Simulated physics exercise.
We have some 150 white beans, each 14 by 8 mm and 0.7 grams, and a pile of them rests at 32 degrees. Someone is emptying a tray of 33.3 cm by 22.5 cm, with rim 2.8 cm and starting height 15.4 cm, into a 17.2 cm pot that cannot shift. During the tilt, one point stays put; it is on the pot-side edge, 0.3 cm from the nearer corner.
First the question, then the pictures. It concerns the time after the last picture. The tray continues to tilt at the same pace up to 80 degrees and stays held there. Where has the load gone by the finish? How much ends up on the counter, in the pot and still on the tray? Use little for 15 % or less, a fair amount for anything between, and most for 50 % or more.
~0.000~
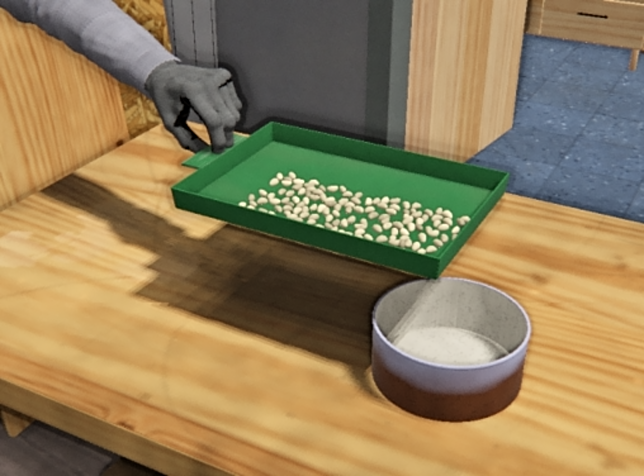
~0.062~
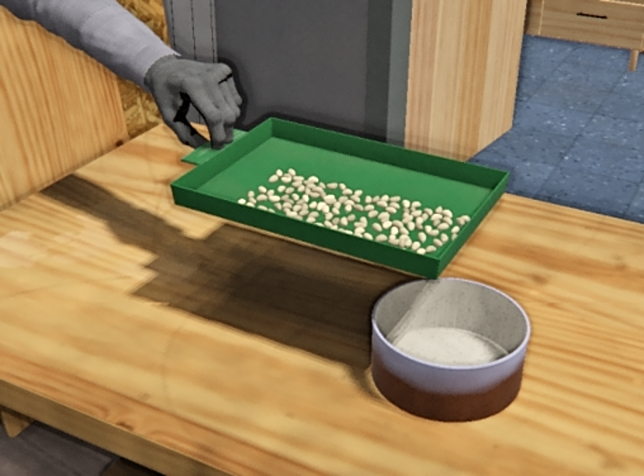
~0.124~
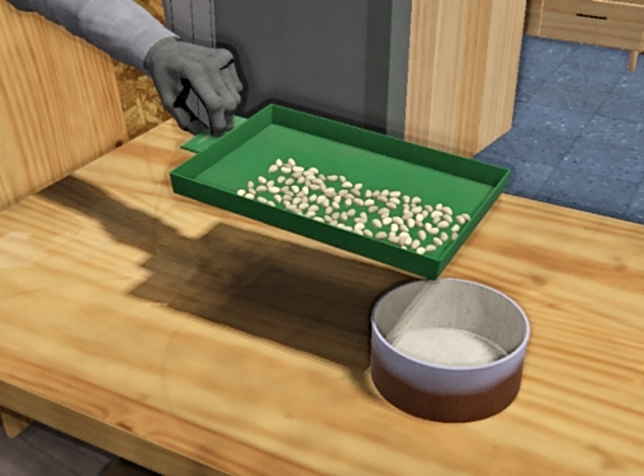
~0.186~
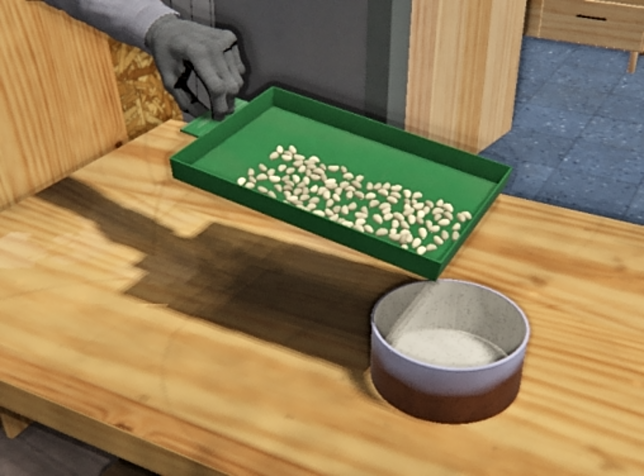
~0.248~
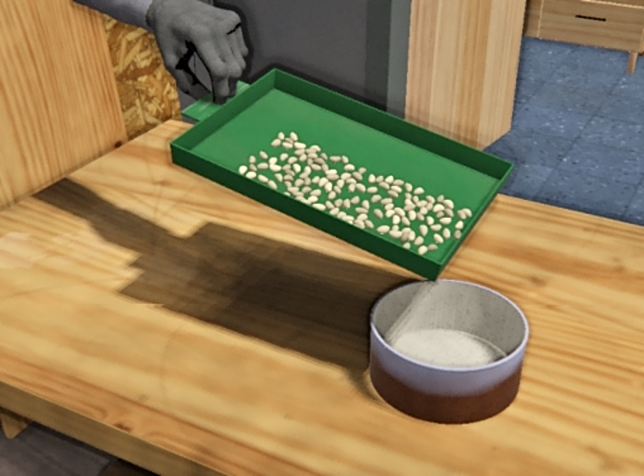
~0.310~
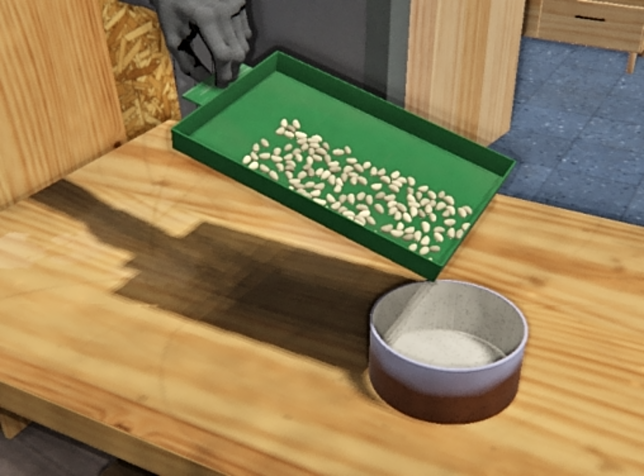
Tray - a fair amount; counter - a fair amount; pot - a fair amount.
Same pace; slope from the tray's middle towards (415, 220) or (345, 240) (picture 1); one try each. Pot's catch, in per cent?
First try: Around 15 percent; second try: Around 0 percent.
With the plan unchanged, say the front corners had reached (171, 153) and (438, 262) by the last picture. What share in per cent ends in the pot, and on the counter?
Pot 25, counter 45.
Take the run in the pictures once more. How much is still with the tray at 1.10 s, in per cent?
Value: About 95%.
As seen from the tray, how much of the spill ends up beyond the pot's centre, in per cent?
I reckon around 100 per cent.
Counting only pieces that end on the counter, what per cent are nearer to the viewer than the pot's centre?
About 90 per cent.
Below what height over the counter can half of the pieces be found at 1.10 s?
Some 22 cm.
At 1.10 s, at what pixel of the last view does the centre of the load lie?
Roughly (446, 222).
After 0.78 s, tilt 46 degrees; the tray holds 100 %, the pot 0 %.
After 1.10 s, tilt 67 degrees; the tray holds 95 %, the pot 0 %.
Then, at 1.51 s, tilt 80 degrees; the tray holds 65 %, the pot 10 %.
In the end, at 3.5 s, tray 35 %, counter 25 %, pot 40 %.
